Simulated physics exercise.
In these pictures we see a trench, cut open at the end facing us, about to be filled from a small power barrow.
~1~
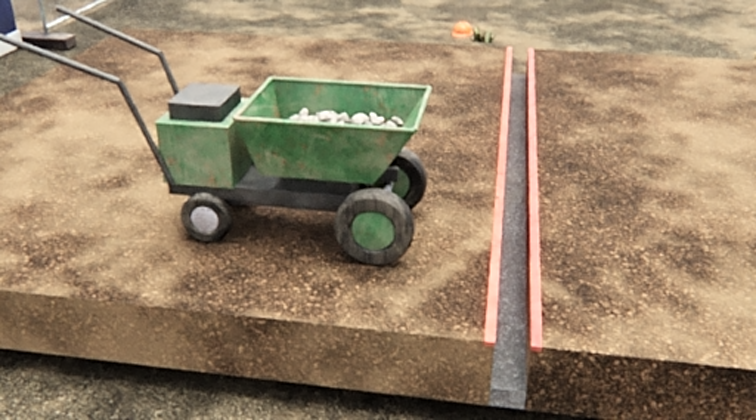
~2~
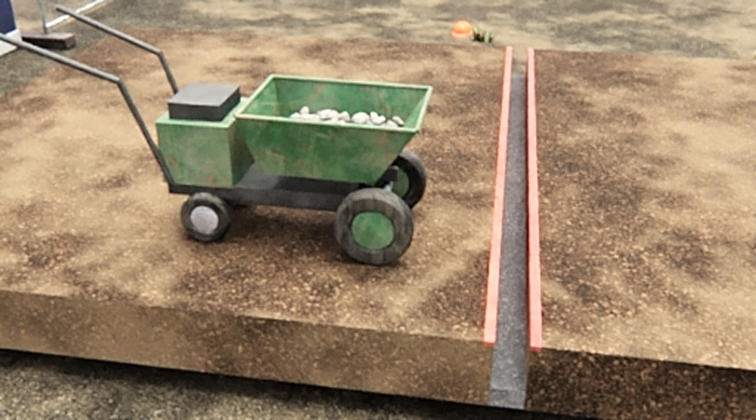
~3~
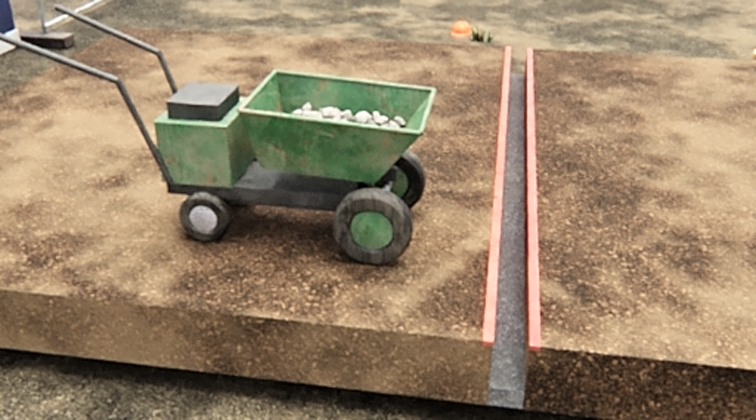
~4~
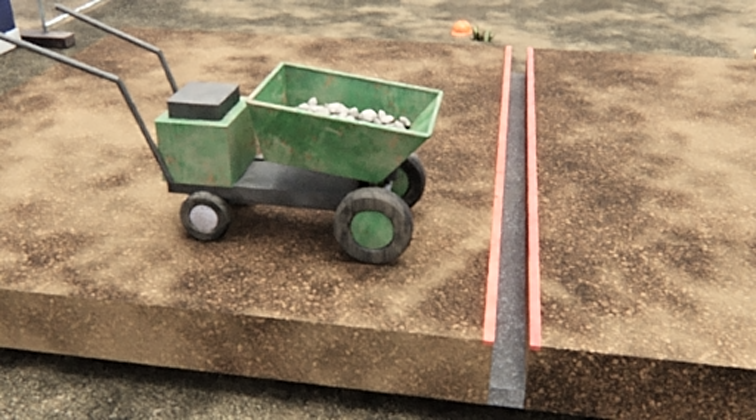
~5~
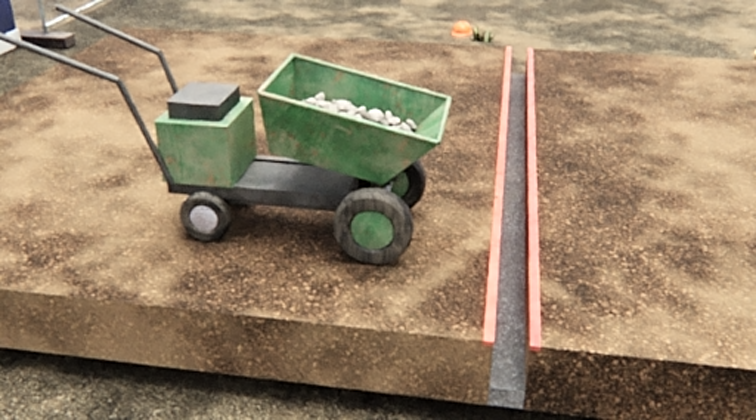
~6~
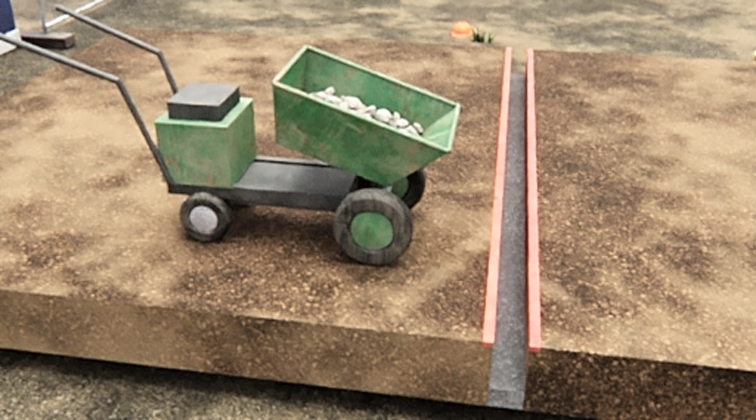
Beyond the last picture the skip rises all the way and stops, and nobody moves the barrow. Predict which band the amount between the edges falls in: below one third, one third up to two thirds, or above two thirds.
Ends up above two thirds.
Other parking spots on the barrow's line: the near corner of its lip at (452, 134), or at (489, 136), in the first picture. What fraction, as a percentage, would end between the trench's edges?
The first stopping place yields 10 % and the other yields 0 %.
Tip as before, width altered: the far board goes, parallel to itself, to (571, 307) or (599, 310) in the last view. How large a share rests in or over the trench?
The first try comes to close to 100 per cent, the next to 100 per cent.
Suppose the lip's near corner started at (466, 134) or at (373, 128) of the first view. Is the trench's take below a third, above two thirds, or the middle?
The first stop gives less than a third, while the second gives the middle third.
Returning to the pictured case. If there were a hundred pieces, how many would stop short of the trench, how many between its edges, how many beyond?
Short 5, between 80, beyond 15 per cent.
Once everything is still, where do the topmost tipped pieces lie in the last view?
The peak ends up near (523, 245).
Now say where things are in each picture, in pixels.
Lip of the skip (415, 131), level; top of the load (338, 127), broken stones; first edge of the trench (493, 299); far edge (536, 303), the trench under half as wide as the skip, and about as deep as wide, in the first picture.
Lip of the skip (416, 132), level; top of the load (326, 126), in the second picture.
Lip of the skip (420, 134), tipped barely; top of the load (328, 123), in the third picture.
Lip of the skip (428, 137), tipped a little; top of the load (322, 124), in the fourth picture.
Lip of the skip (438, 143), tipped a little; top of the load (312, 117), in the fifth picture.
Lip of the skip (448, 152), tipped clearly; top of the load (322, 111); first edge of the trench (491, 299); far edge (535, 304), in the sixth picture.
Just after the last frame, skip tipped steeply; every one in the skip.
A moment on, skip tipped right over; almost all in the skip; just a few short of the trench; about a tenth in or heaped over the trench.
Further on, skip tipped right over; roughly a quarter in the skip; just a few short of the trench; roughly two thirds in or heaped over the trench; about a tenth beyond it.
When it is over, skip tipped right over; just a few in the skip; about a tenth short of the trench; the larger part in or heaped over the trench; about a tenth beyond it.
